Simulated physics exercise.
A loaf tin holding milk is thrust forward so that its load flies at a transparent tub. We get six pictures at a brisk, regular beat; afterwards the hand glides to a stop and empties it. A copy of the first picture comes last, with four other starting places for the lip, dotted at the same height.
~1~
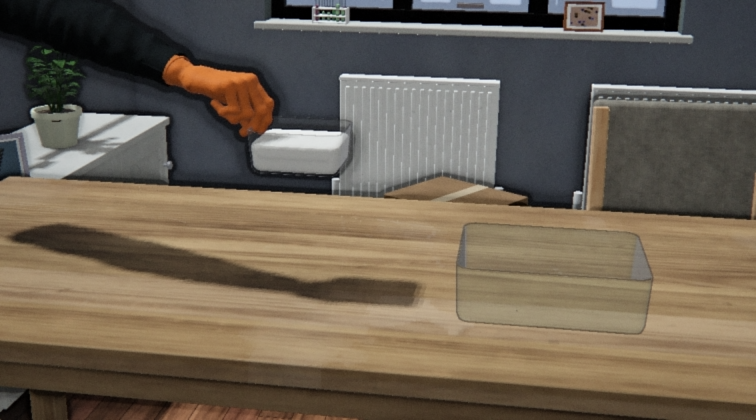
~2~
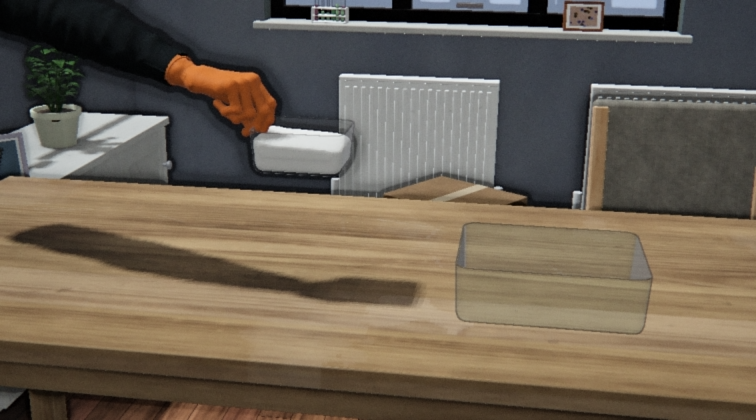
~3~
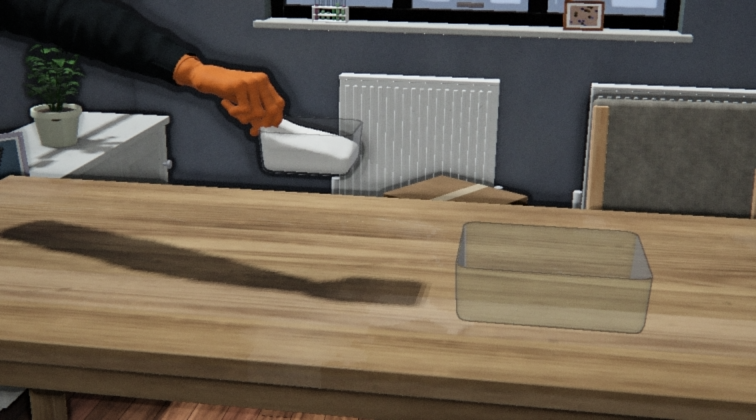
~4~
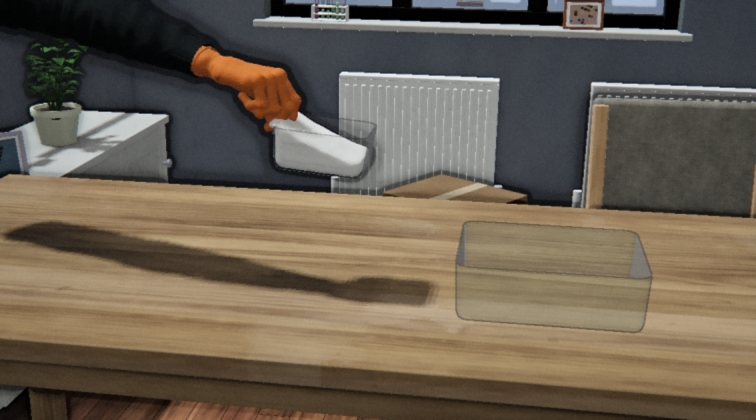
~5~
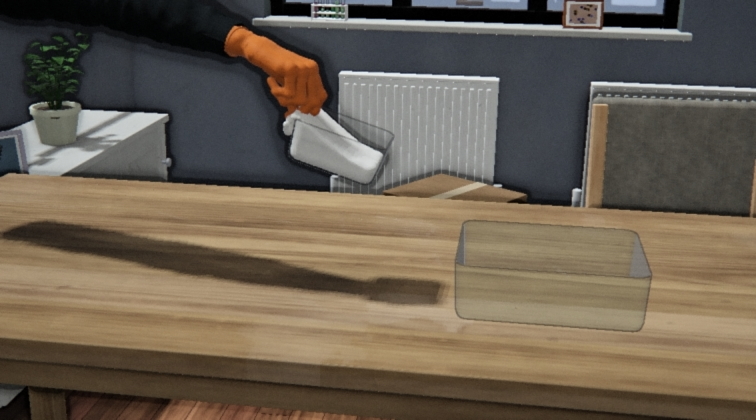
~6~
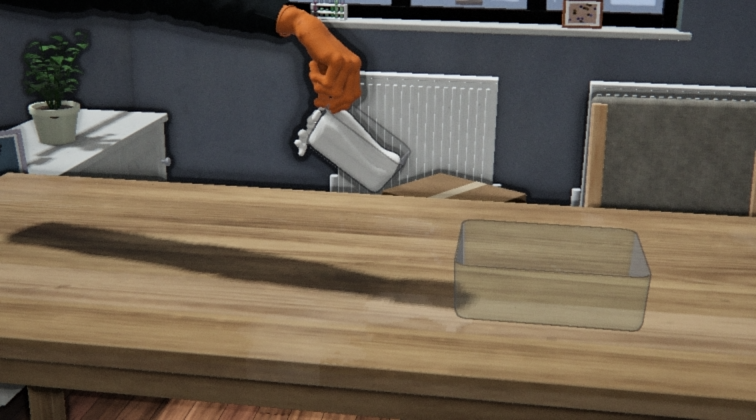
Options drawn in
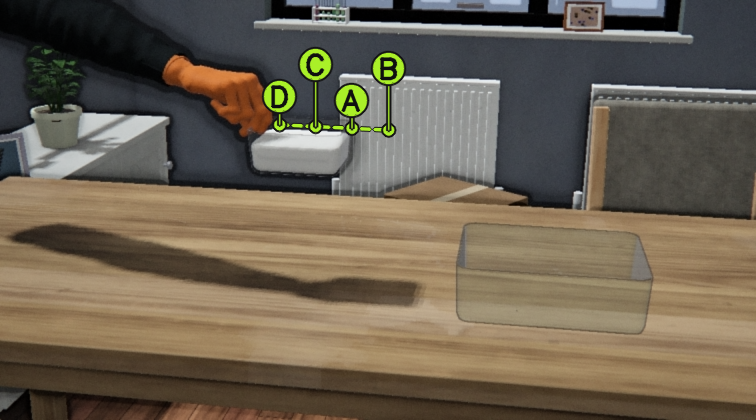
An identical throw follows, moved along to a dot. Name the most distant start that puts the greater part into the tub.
The answer is spot C.
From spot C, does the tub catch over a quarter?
Yes.
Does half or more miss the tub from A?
No, that is safe.
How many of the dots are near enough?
Three.
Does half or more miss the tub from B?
No.
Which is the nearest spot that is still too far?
Here it is spot D.
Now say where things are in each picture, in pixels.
The first frame shows upright, lip at (346, 128); tub from (456, 319) to (645, 333); nothing has left yet.
The second frame shows upright, lip at (348, 128); nothing has left yet.
The third frame shows upright, lip at (356, 127); nothing has left yet.
The fourth frame shows tipped about 5°, lip at (371, 131); milk is over the rim, down to (278, 120).
The fifth frame shows tipped about 17°, lip at (389, 141); milk is over the rim, down to (294, 128).
The sixth frame shows tipped about 35°, lip at (407, 157); milk is over the rim, down to (307, 148).
On the marked copy, A at (351, 128); B at (388, 130); C at (315, 126); D at (279, 124).
Choosing A, about 77 % lands in the tub, 5 % falls short and 18 % goes beside or beyond.
Choosing B, about 68 % lands in the tub, 5 % falls short and 27 % goes beside or beyond.
Choosing C, about 78 % lands in the tub, 12 % falls short and 10 % goes beside or beyond.
Choosing D, about 21 % lands in the tub, 73 % falls short and 7 % goes beside or beyond.
